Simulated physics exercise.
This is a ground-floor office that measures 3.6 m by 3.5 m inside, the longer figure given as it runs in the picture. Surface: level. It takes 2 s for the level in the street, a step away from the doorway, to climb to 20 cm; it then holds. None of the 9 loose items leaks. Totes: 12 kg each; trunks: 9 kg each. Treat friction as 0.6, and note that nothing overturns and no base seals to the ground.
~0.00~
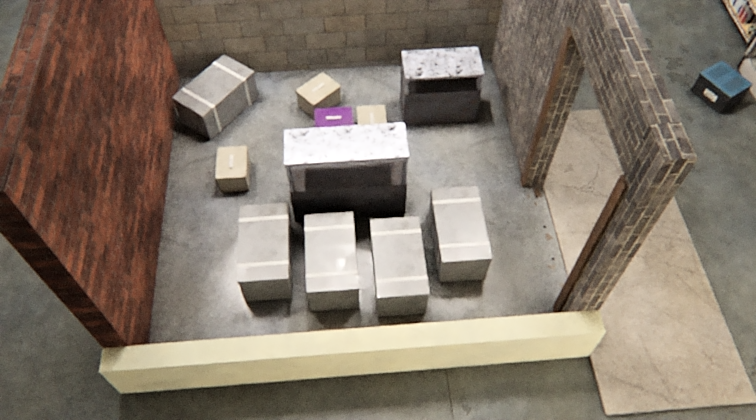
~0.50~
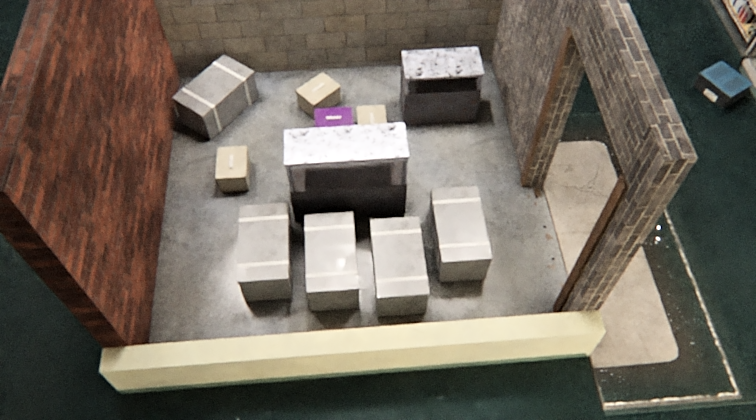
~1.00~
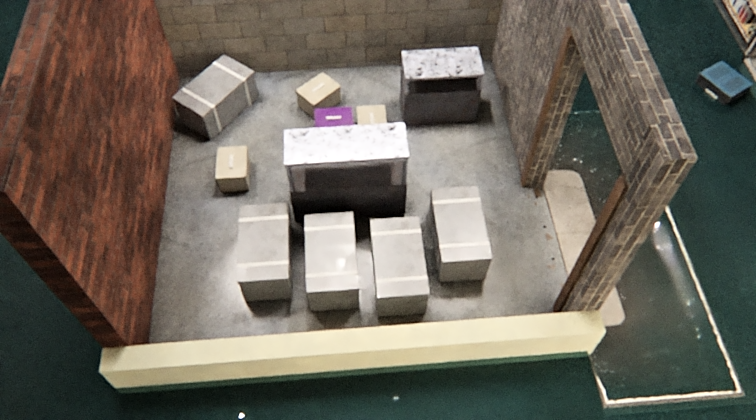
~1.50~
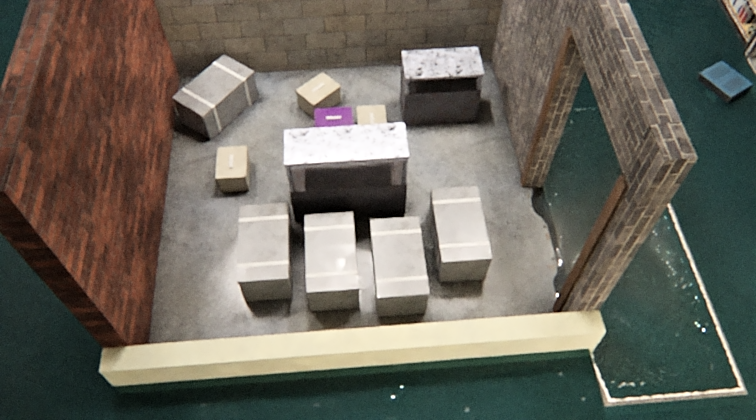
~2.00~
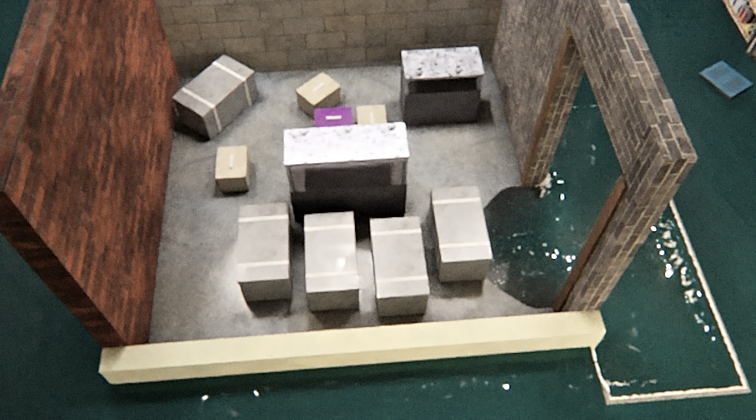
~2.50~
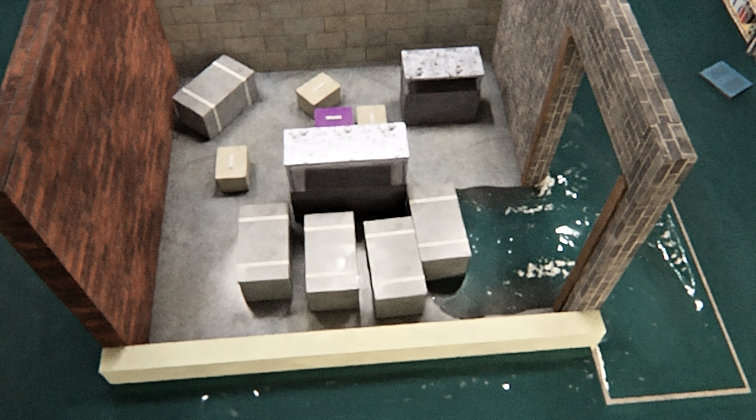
In a ground-floor office, dark water rises outside, enters through the right doorway and shifts a box.
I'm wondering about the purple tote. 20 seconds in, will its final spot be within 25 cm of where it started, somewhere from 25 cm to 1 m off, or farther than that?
Result: A modest shift.
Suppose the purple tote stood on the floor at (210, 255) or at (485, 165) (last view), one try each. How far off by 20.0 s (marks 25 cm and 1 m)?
The first time it wanders far off, the second time it wanders far off.
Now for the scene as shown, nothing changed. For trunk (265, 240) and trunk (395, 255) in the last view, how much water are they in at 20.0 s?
About 20 and 20 cm.
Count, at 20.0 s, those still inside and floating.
9 at that moment.
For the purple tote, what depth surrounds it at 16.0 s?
17 cm, roughly.
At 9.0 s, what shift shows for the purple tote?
Roughly 5 cm.
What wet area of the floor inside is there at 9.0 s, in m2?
Some 11.5 m2.
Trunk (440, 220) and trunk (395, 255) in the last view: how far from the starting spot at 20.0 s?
Net displacement, in order: 250 cm; 200 cm.
After 4.0 s the purple tote is near (334, 118), 0.0 m from its start, aground; 3 afloat.
After 9.0 s the purple tote is near (337, 118), 0.0 m from its start, afloat; 9 afloat.
After 16.0 s the purple tote is near (342, 154), 0.6 m from its start, afloat; 9 afloat.
After 20.0 s the purple tote is near (297, 155), 0.7 m from its start, afloat; 9 afloat.
